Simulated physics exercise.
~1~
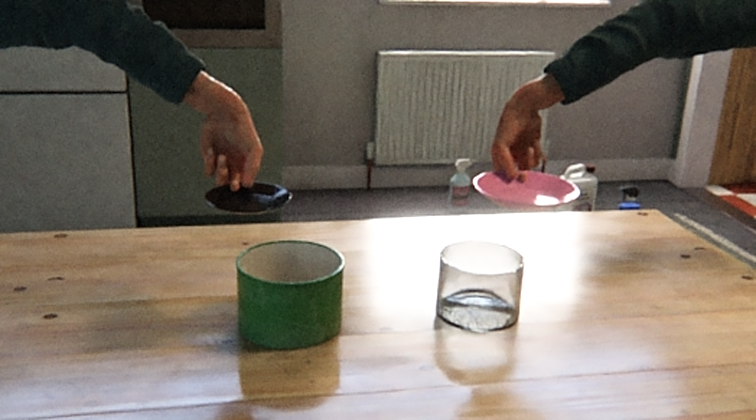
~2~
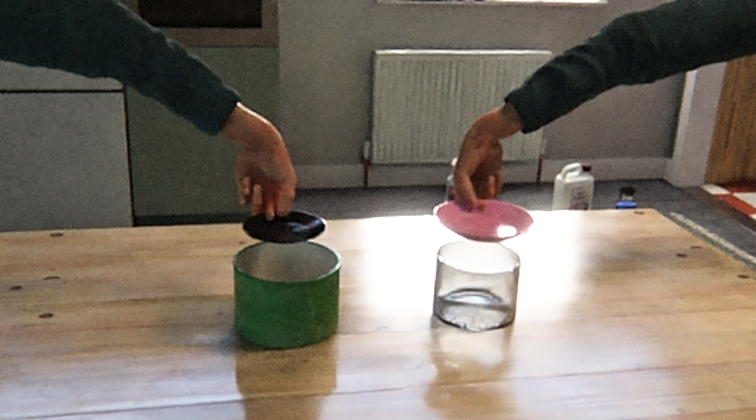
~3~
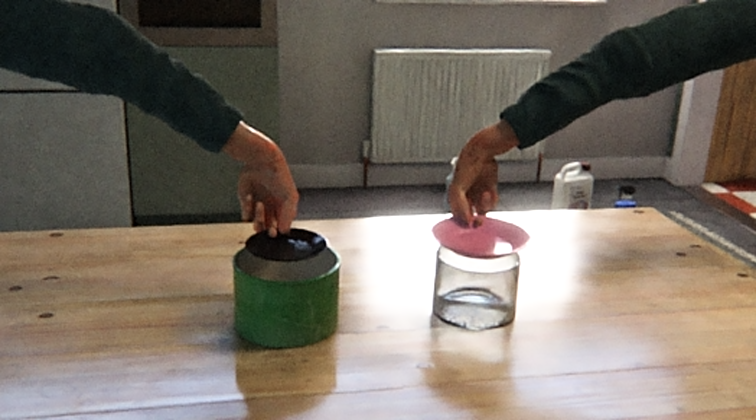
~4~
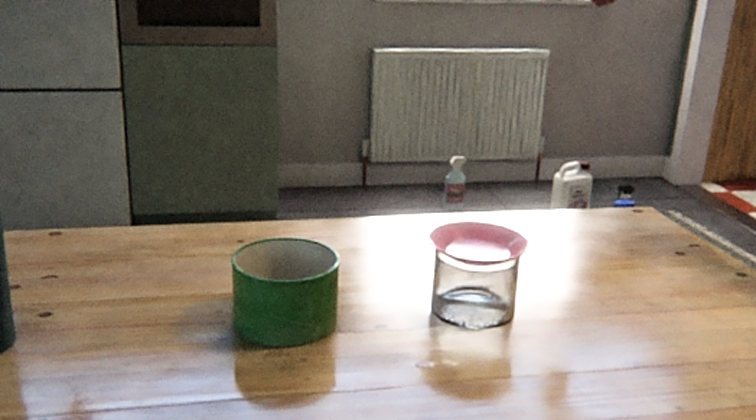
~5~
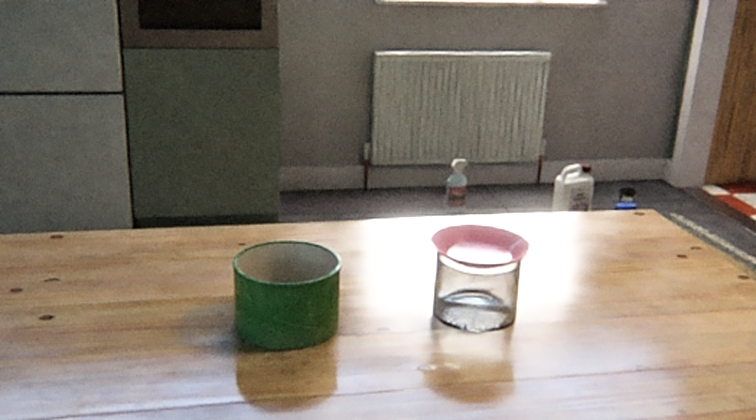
In this clip, two hands lower a black plate over a green pot on the left and a pink saucer over a clear glass on the right, then let go and withdraw; the plate drops inside the pot, while the saucer rests on the glass's rim.
